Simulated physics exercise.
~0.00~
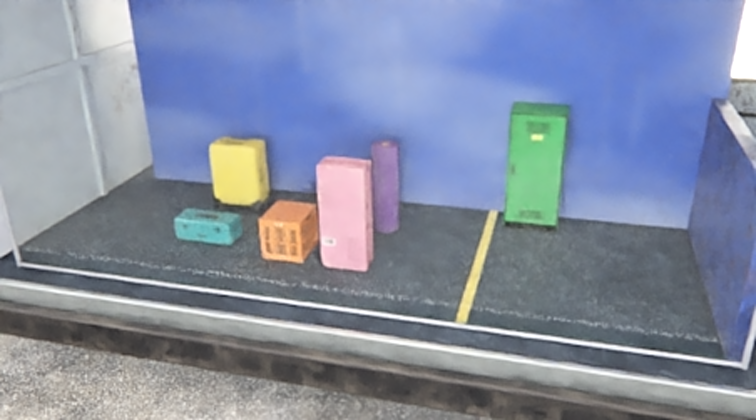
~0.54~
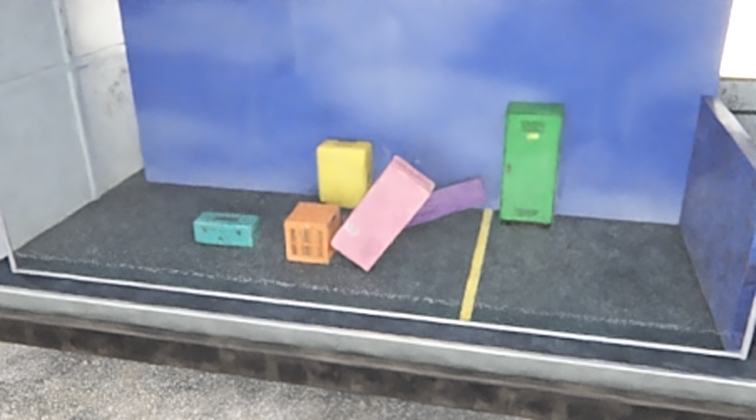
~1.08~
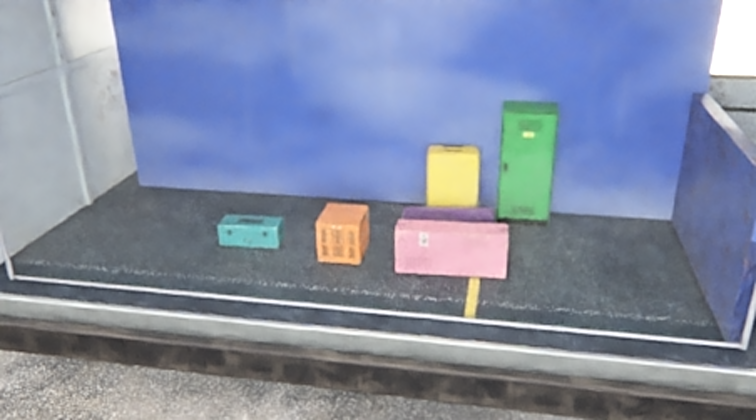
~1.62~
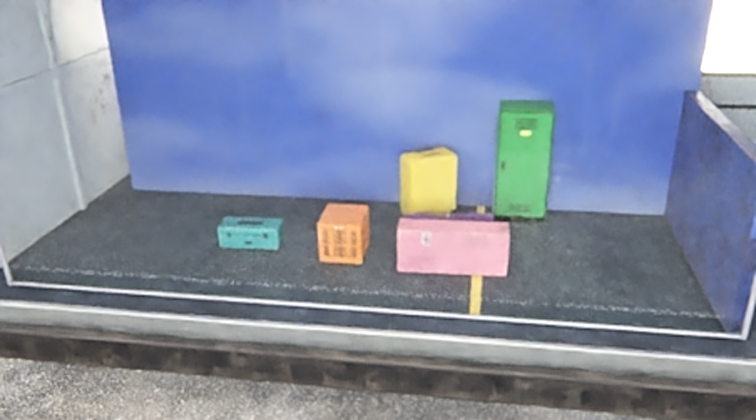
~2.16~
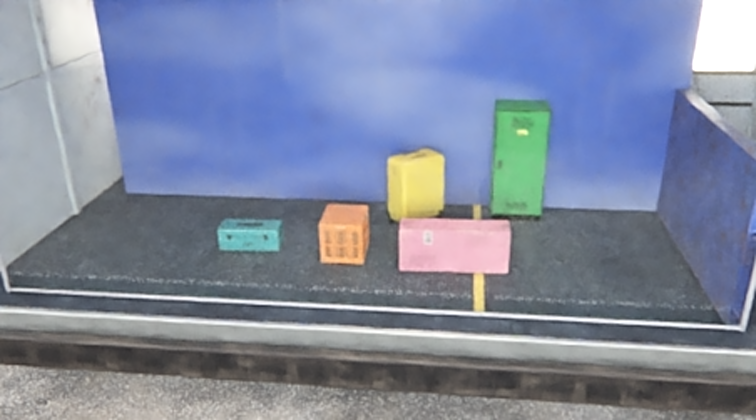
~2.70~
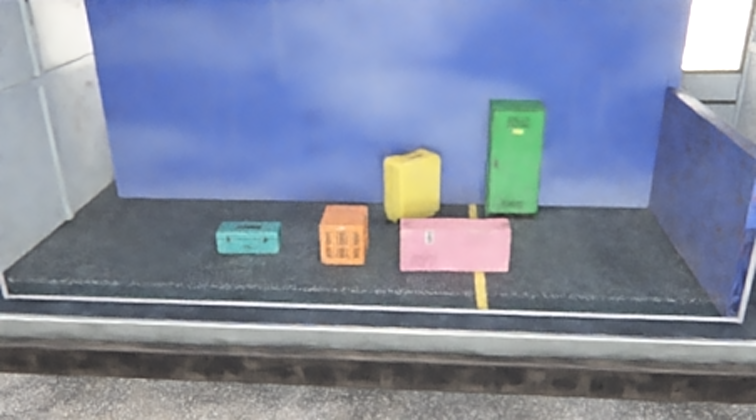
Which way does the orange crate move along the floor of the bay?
The orange crate moves to the right, sliding a short way before it stops.
